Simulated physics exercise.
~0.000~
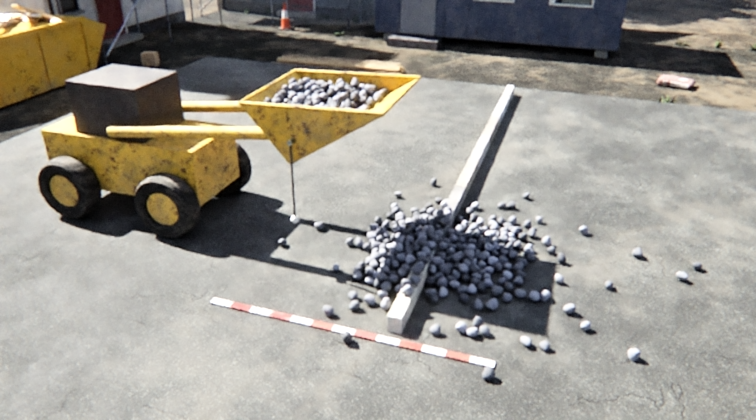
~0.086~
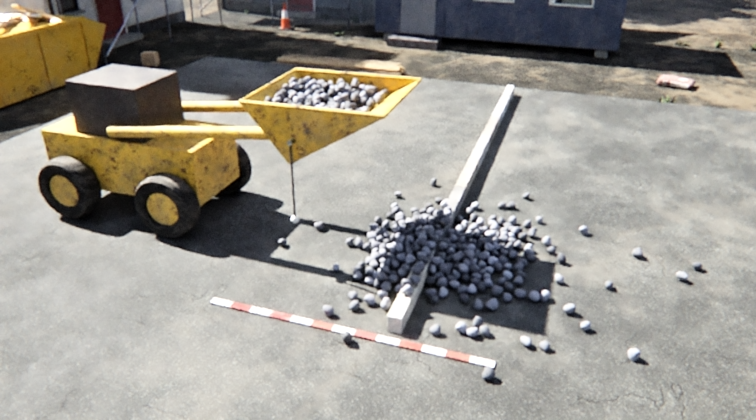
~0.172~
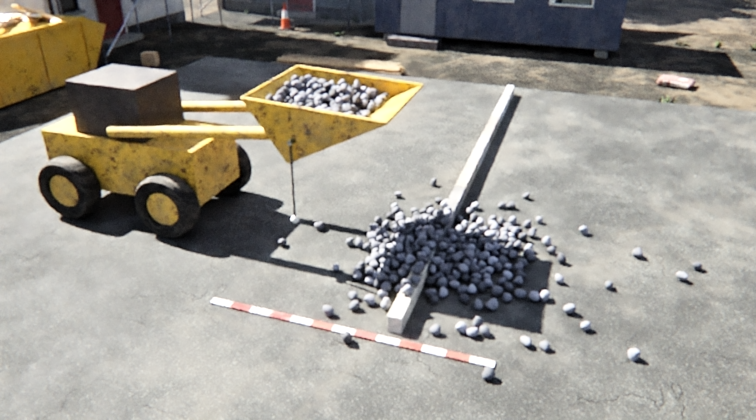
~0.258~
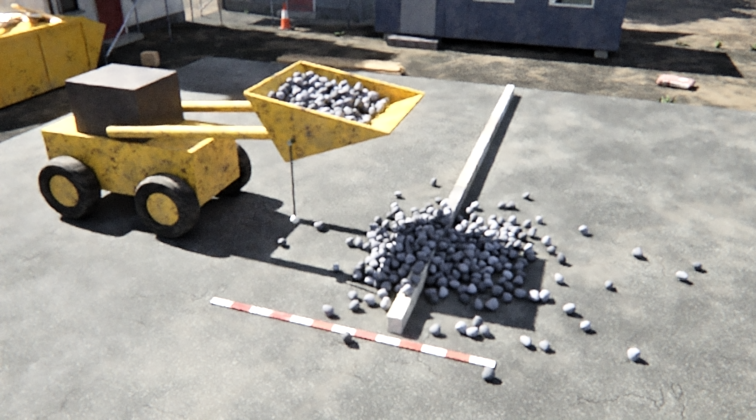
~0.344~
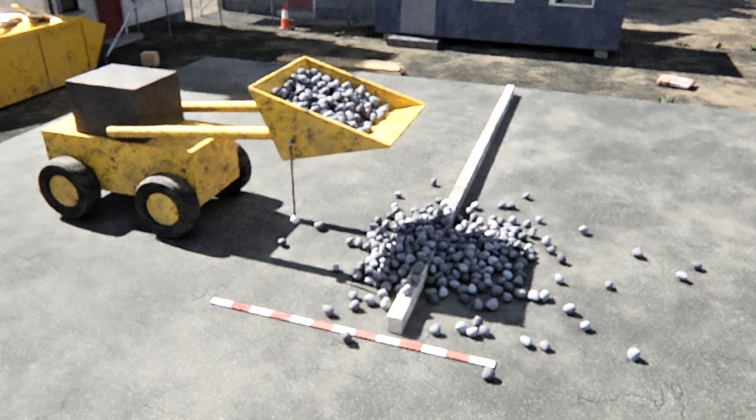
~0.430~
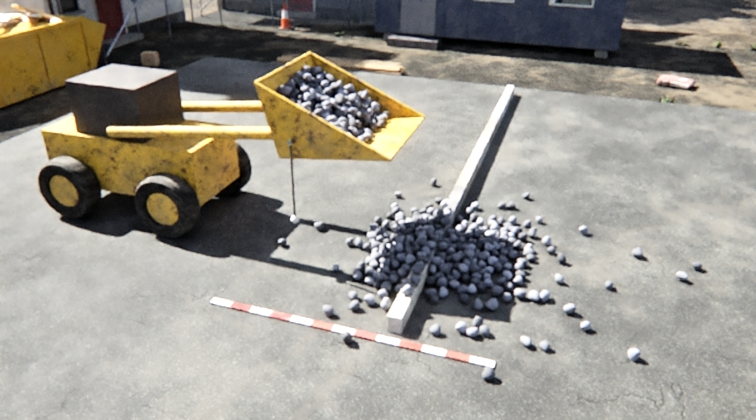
On a sunlit paved yard, a yellow loader slowly tilting its raised bucket of grey stones forward beside a scattered stone pile.
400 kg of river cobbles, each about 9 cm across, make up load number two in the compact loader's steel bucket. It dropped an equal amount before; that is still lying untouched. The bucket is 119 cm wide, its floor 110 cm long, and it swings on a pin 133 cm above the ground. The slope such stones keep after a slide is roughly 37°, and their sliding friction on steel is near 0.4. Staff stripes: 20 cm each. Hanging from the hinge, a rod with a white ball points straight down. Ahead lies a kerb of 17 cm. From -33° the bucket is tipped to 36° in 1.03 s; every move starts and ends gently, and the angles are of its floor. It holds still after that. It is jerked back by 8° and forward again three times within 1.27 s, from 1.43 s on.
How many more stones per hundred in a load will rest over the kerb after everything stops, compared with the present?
I would say 44 per hundred.
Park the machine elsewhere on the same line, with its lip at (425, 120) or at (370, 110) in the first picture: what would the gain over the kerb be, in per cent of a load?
I'd say close to 100 per cent for one and close to 25 per cent for the other, in that order.
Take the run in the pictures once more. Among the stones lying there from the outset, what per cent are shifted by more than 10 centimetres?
I'd say roughly 10 per cent of them.
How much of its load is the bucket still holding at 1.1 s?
About 85 per cent.
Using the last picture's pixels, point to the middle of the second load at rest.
Their centre ends up near (424, 241).
After 0.8 s the floor is at 25°; in per cent of one load, 100 in the bucket, 51 on this side of the kerb, 49 over the kerb; the foremost stones are at (626, 284).
After 1.1 s the floor is at 36°; in per cent of one load, 87 in the bucket, 64 on this side of the kerb, 49 over the kerb; the foremost stones are at (626, 284).
After 3.2 s the floor is at 36°; in per cent of one load, 0 in the bucket, 107 on this side of the kerb, 93 over the kerb; the foremost stones are at (644, 297).
After 5.9 s the floor is at 36°; in per cent of one load, 0 in the bucket, 107 on this side of the kerb, 93 over the kerb; the foremost stones are at (644, 297). Net gain over the kerb, 44.
